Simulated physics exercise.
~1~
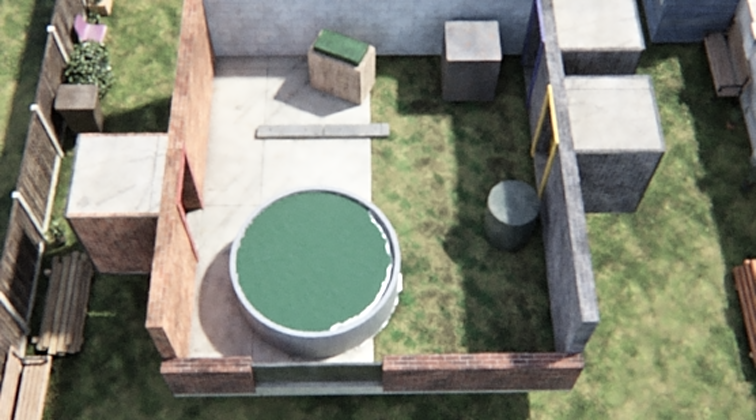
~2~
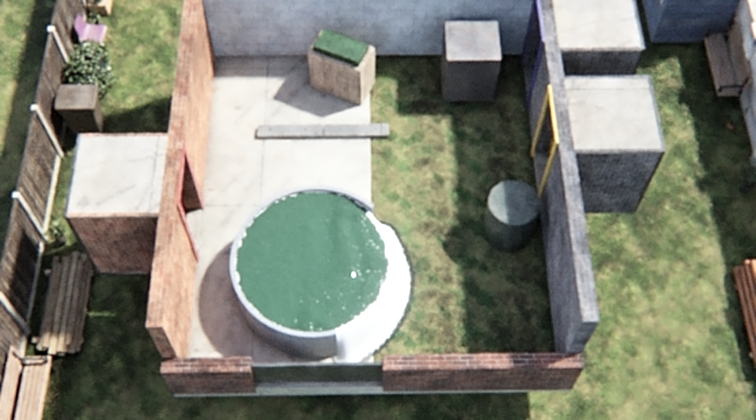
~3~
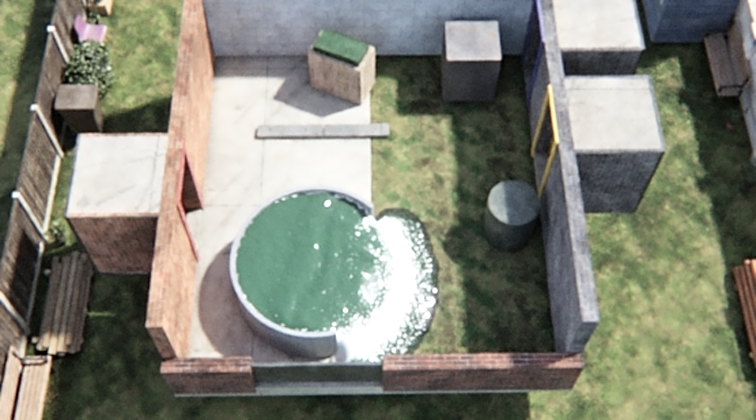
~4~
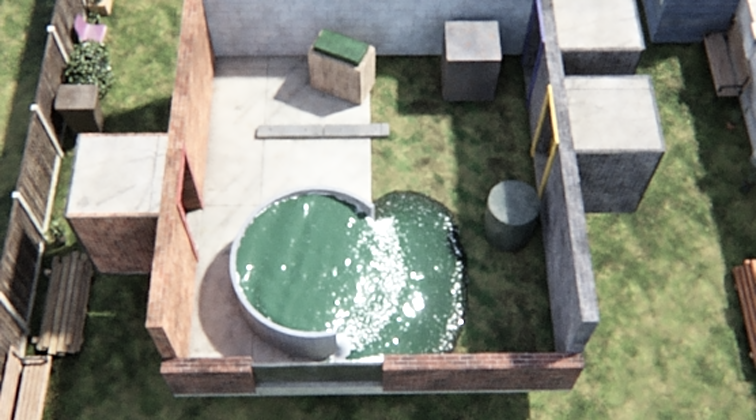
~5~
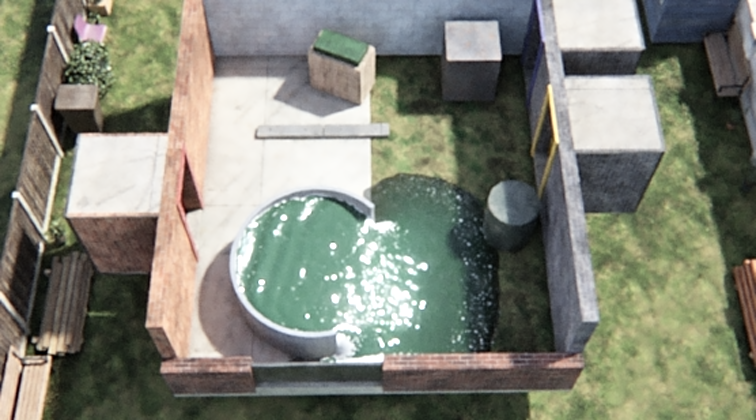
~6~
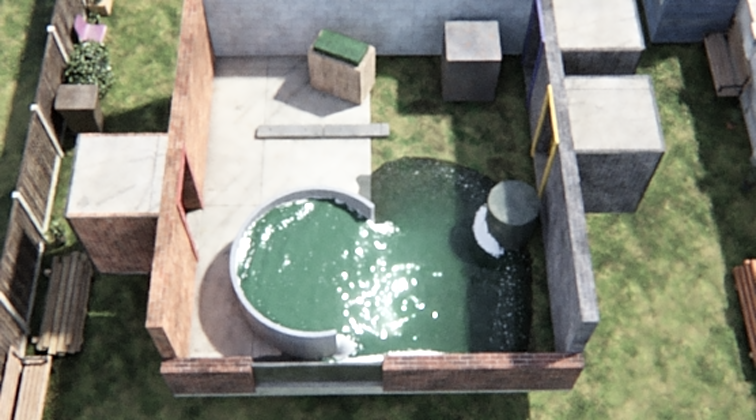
A round pool of green water in a walled garden broke open on its right side, and the water poured through the gap, spreading across the grass until it surrounded a small round barrel.
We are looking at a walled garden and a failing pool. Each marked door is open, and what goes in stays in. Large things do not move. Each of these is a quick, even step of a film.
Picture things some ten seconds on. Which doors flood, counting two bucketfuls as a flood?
At the end, red door: Over two pails, blue door: Over two pails, yellow door: Two pails at most.
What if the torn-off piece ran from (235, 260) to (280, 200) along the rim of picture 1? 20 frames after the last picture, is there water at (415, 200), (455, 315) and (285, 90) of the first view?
Bone-dry, bone-dry, submerged.
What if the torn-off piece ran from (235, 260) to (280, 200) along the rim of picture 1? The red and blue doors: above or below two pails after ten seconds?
As I see it, the red door tops the mark and the blue door stays short of it.
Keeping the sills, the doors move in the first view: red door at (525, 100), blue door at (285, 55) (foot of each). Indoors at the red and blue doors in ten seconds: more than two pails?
Result - red door crosses the line, blue door does not reach it.
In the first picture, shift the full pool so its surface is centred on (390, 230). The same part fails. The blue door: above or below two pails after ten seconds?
The blue door exceeds the limit.
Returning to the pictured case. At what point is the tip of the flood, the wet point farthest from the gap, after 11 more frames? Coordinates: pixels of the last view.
The front's farthest point is close to (520, 96).
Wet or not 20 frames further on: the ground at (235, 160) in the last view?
Lab note - point status: Unflooded.
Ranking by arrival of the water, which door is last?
I pick the red-painted one.
A moment on, water covers 45 % of the floor; the red door not reached, the blue door not reached, the yellow door wet at the sill, nothing in.
Next, water covers 50 % of the floor; the red door not reached, the blue door not reached, the yellow door wet at the sill, nothing in.
Then, water covers 60 % of the floor; the red door wet at the sill, nothing in, the blue door under two buckets in, the yellow door under two buckets in.
Later, water covers 95 % of the floor; the red door wet at the sill, nothing in, the blue door far over two buckets in, the yellow door under two buckets in.
In the end, water covers 95 % of the floor; the red door over two buckets in, the blue door far over two buckets in, the yellow door under two buckets in.
